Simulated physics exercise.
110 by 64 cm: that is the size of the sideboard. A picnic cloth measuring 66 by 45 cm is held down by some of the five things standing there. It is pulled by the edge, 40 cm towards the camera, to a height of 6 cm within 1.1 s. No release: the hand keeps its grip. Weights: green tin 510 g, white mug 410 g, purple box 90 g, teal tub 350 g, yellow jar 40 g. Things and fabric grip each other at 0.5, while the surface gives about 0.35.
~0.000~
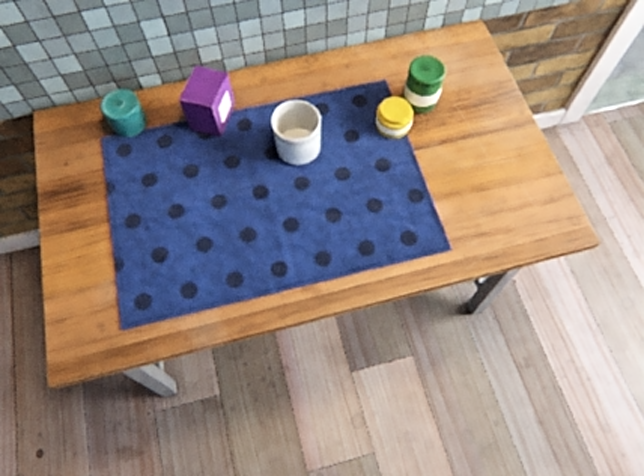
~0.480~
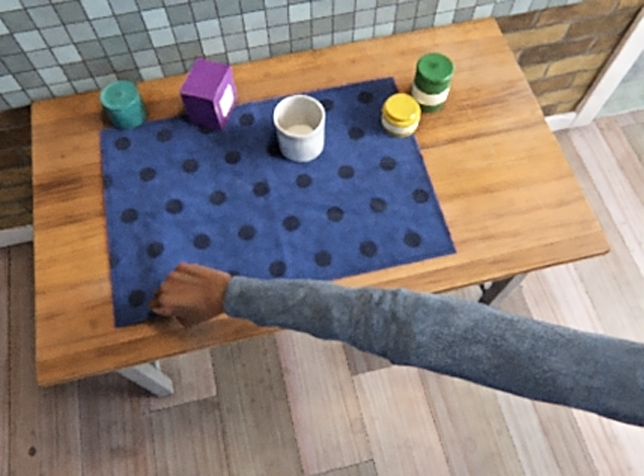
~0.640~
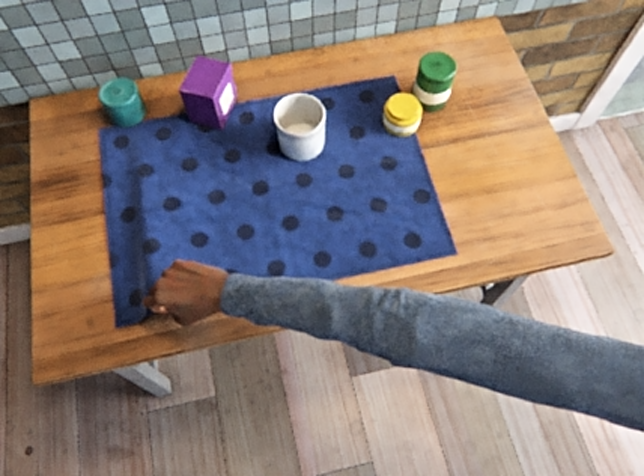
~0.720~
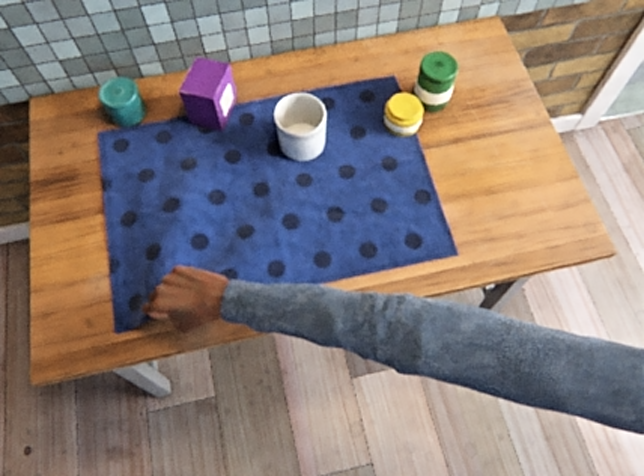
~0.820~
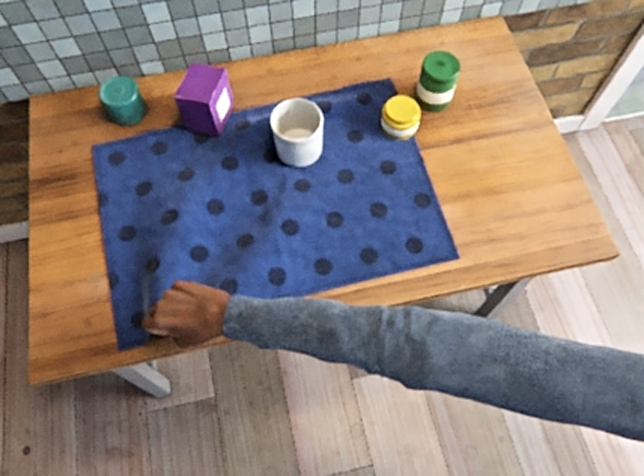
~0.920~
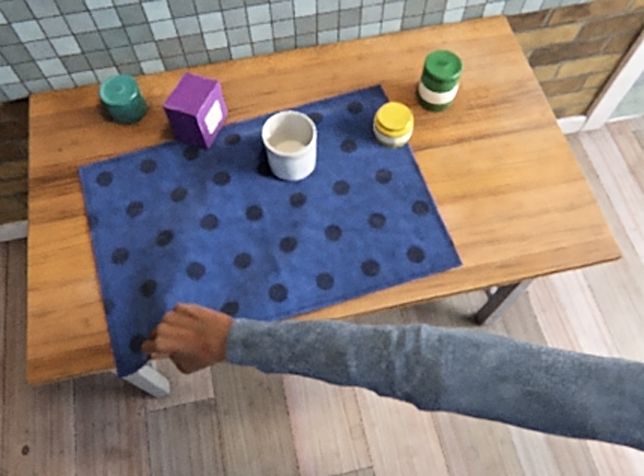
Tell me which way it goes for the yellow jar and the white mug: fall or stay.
The yellow jar will not come off. The white mug will not come off.
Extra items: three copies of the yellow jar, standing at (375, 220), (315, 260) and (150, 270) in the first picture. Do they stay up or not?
By position: Off, off, off.
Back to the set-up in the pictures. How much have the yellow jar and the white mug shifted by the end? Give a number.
Roughly: Yellow jar 30 cm; white mug 35 cm.
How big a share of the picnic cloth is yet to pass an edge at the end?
About 40 per cent.
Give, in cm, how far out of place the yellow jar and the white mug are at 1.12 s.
Shift - yellow jar 10 cm, white mug 15 cm.
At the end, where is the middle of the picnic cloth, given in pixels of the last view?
Close to (235, 362) in pixels.
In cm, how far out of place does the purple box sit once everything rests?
Measured: Purple box displaced by 40 cm.
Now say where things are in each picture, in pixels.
Shows, yellow jar (396, 109); white mug (296, 120); picnic cloth corners (122, 330) (386, 80) (452, 250), in the first picture.
Shows, picnic cloth corners (393, 77) (457, 253); grip (172, 312), in the second picture.
Shows, picnic cloth corners (394, 76) (458, 254); grip (168, 310), in the third picture.
Shows, purple box (205, 77); picnic cloth corners (98, 133) (395, 75); grip (167, 316), in the fourth picture.
Shows, purple box (201, 83); yellow jar (402, 108); white mug (297, 119); picnic cloth corners (92, 146) (391, 78); grip (168, 331), in the fifth picture.
Shows, yellow jar (395, 115); white mug (289, 133); picnic cloth corners (79, 167) (381, 85) (463, 265); grip (169, 354), in the sixth picture.
At 1.1 s, 85 % of the picnic cloth is still over the top; white mug 14 cm off its start, yellow jar 10 cm off its start, purple box 16 cm off its start.
At 1.3 s, 65 % of the picnic cloth is still over the top; white mug 24 cm off its start, yellow jar 19 cm off its start, purple box 29 cm off its start.
At 1.5 s, 50 % of the picnic cloth is still over the top; white mug 32 cm off its start at (244, 256), yellow jar 26 cm off its start at (348, 200), purple box 38 cm off its start at (123, 238).
At 1.7 s, 40 % of the picnic cloth is still over the top; white mug 35 cm off its start, yellow jar 29 cm off its start, purple box 41 cm off its start.
At 3.3 s, 40 % of the picnic cloth is still over the top; white mug 35 cm off its start at (241, 276), yellow jar 29 cm off its start at (346, 216), purple box 41 cm off its start at (117, 258).
